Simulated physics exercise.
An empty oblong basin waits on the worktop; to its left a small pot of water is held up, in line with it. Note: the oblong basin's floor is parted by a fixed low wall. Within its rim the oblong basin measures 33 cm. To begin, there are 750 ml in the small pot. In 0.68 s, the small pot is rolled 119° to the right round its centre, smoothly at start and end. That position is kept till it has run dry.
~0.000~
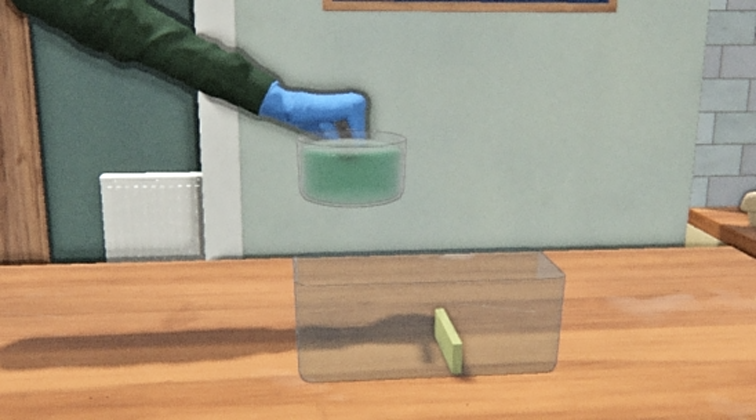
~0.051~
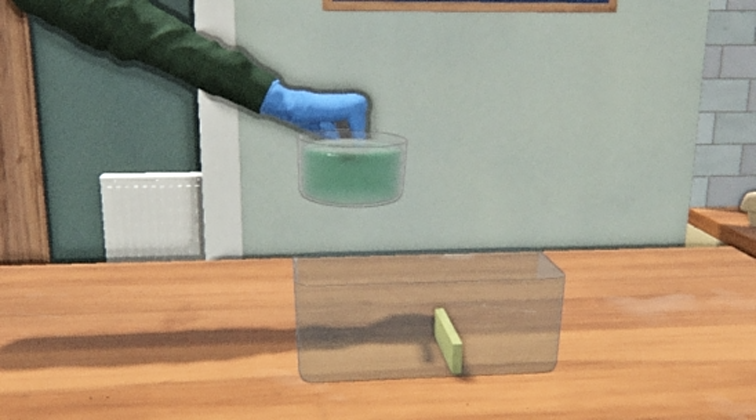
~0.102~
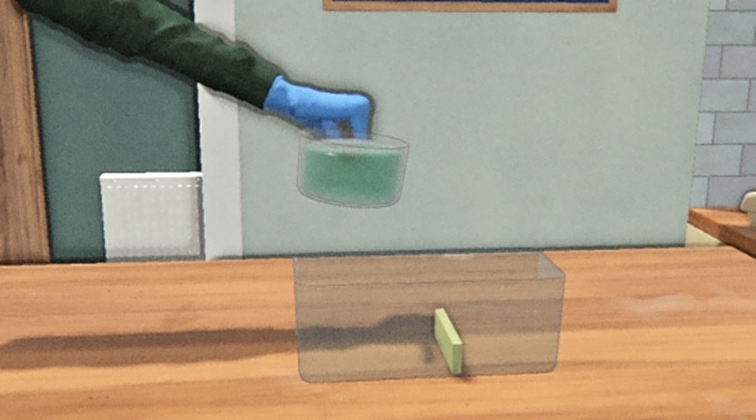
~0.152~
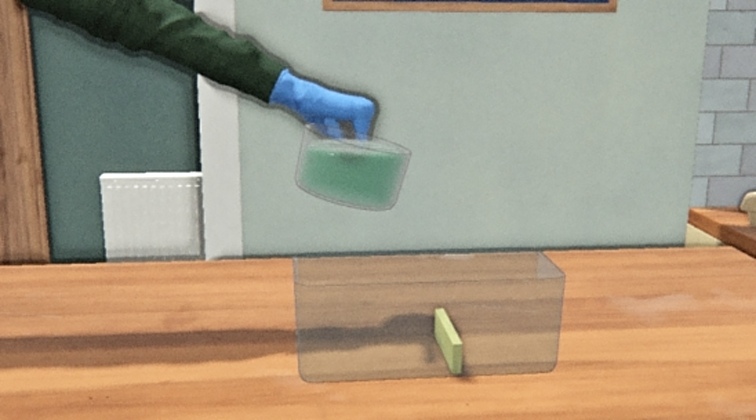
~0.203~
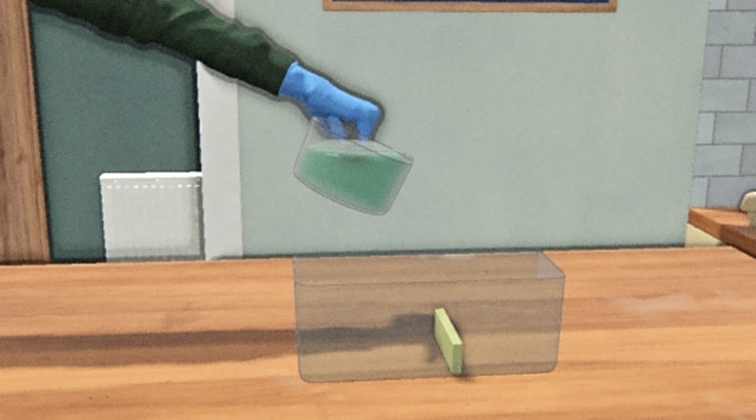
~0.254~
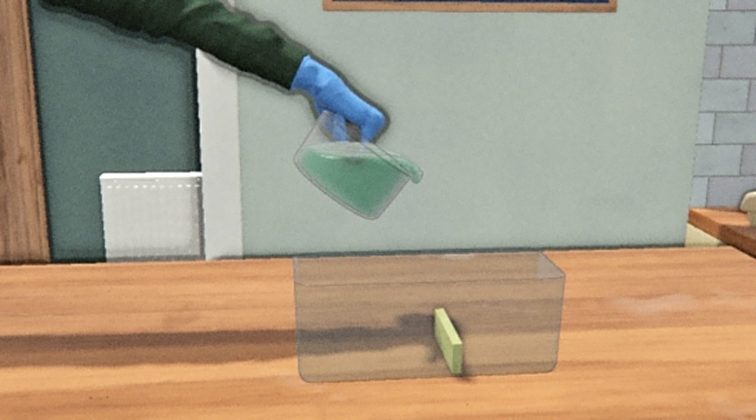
A blue-gloved hand tilts a small pot rightward until green water slips over its rim.
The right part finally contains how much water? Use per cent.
About 40 in every hundred parts.
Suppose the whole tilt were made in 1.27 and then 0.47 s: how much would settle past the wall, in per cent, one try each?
About 60 %, then about 30 %.
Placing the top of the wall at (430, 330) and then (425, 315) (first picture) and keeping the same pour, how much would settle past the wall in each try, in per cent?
65 % and 70 %.
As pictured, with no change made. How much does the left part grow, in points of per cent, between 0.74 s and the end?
Near 5 percent, give or take.
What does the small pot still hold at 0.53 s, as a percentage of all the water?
Portion remaining: Approx. 18 per cent.
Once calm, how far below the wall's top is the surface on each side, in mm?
I'd say some 22 mm on the left and some 22 mm on the right.
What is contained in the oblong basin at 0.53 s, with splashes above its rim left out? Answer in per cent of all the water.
About 48 per cent.
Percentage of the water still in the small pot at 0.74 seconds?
Near 1 in a hundred.
By 0.53 s the tilt is 106° and 17 per cent is still to pour, 17 is left of the wall and 30 right of it.
By 0.74 s the tilt is 119° and 1 per cent is still to pour, 53 is left of the wall and 41 right of it.
By 0.95 s the tilt is 119° and 0 per cent is still to pour, 58 is left of the wall and 40 right of it.
By 1.18 s the tilt is 119° and 0 per cent is still to pour, 58 is left of the wall and 40 right of it.
At rest 58 per cent lies left of the wall, 40 right of it and 2 outside.
